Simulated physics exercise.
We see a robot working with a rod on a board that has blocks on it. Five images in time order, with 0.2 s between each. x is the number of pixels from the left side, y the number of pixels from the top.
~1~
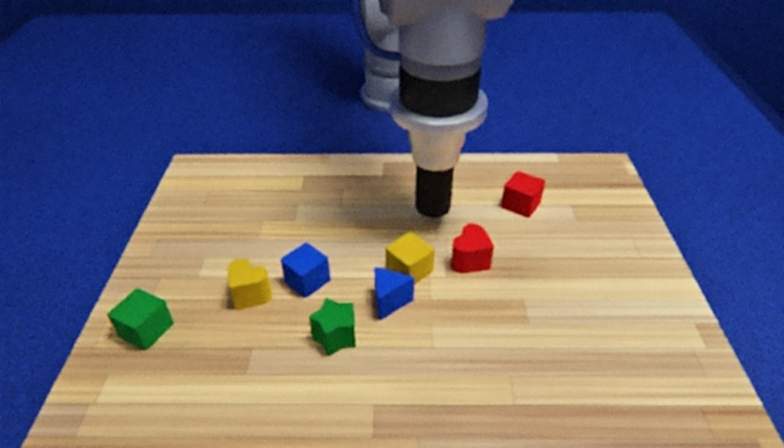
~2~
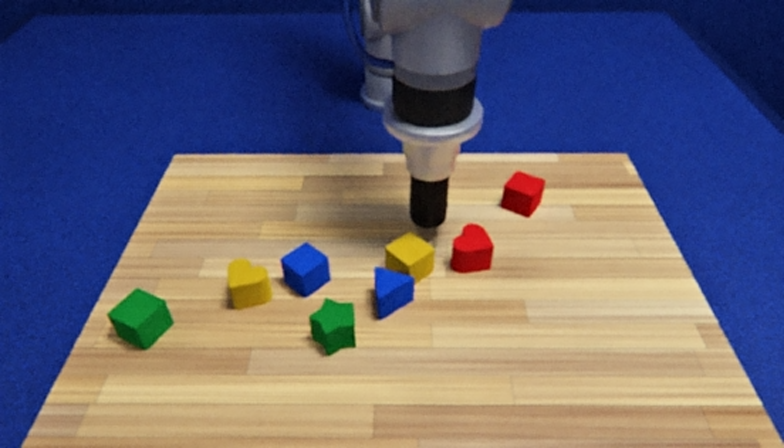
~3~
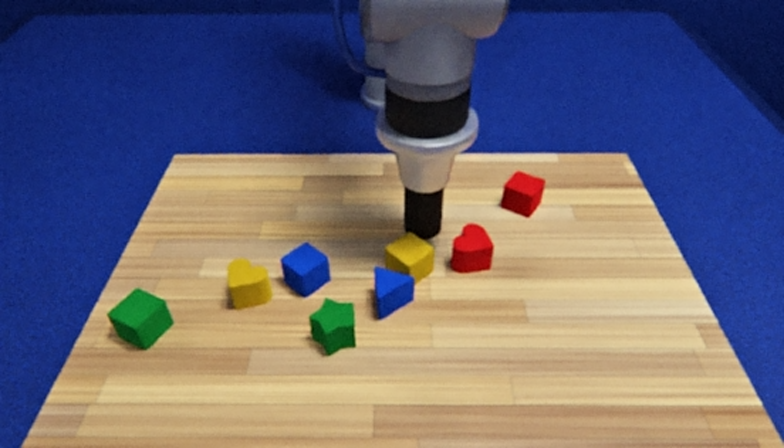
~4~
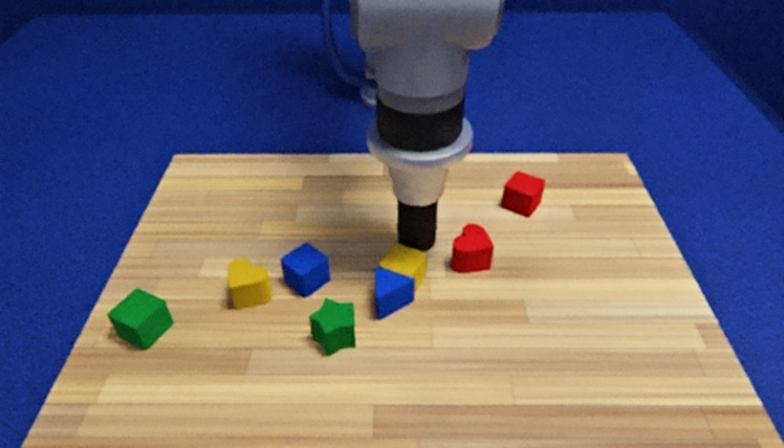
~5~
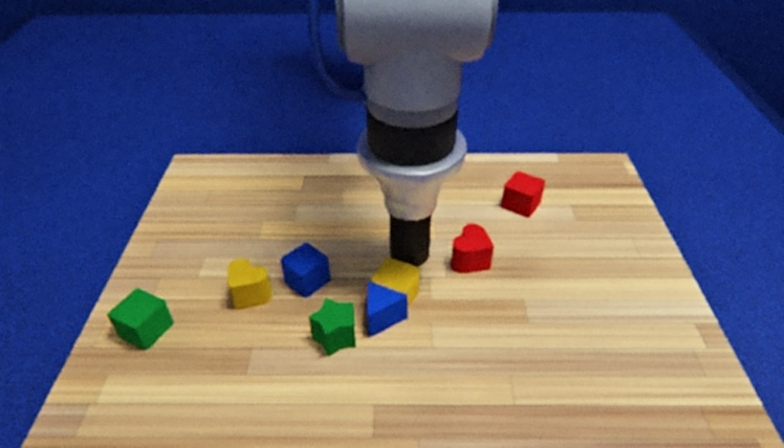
On a wooden board with colourful blocks scattered across it, a robot arm lowered its dark rod toward the yellow cube, then nudged it slightly down and left, shifting the blue triangle along with it.
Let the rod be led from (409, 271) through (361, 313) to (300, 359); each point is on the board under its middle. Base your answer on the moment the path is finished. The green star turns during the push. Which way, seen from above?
It makes a clockwise turn.
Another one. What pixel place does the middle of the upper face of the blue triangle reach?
I'd expect the centre of its top face to be at (369, 372).
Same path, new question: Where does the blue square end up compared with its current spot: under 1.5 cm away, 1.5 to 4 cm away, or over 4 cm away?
Once the path is done, the blue square lies within 1.5 cm of its present place.
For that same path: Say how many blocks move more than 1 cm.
A group of three or more is moved.
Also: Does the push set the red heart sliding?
I'd say no.
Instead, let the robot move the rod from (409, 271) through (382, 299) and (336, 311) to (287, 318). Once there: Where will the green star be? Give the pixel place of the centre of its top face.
My estimate: (310, 322).
On the path given first. One third of the way, rod at (377, 284); green star at (327, 317); blue triangle at (367, 336), turned 20° anticlockwise; yellow square at (369, 307), turned 20° anticlockwise.
Two thirds of the way, rod at (340, 312); green star at (306, 329), turned 25° clockwise; blue triangle at (366, 366), turned 50° anticlockwise; yellow square at (352, 338), turned 50° anticlockwise.
At the end, rod at (297, 343); blue square unmoved; green star at (261, 361), turned 30° clockwise; blue triangle at (369, 372), turned 65° anticlockwise; yellow square at (345, 348), turned 65° anticlockwise; red heart unmoved.
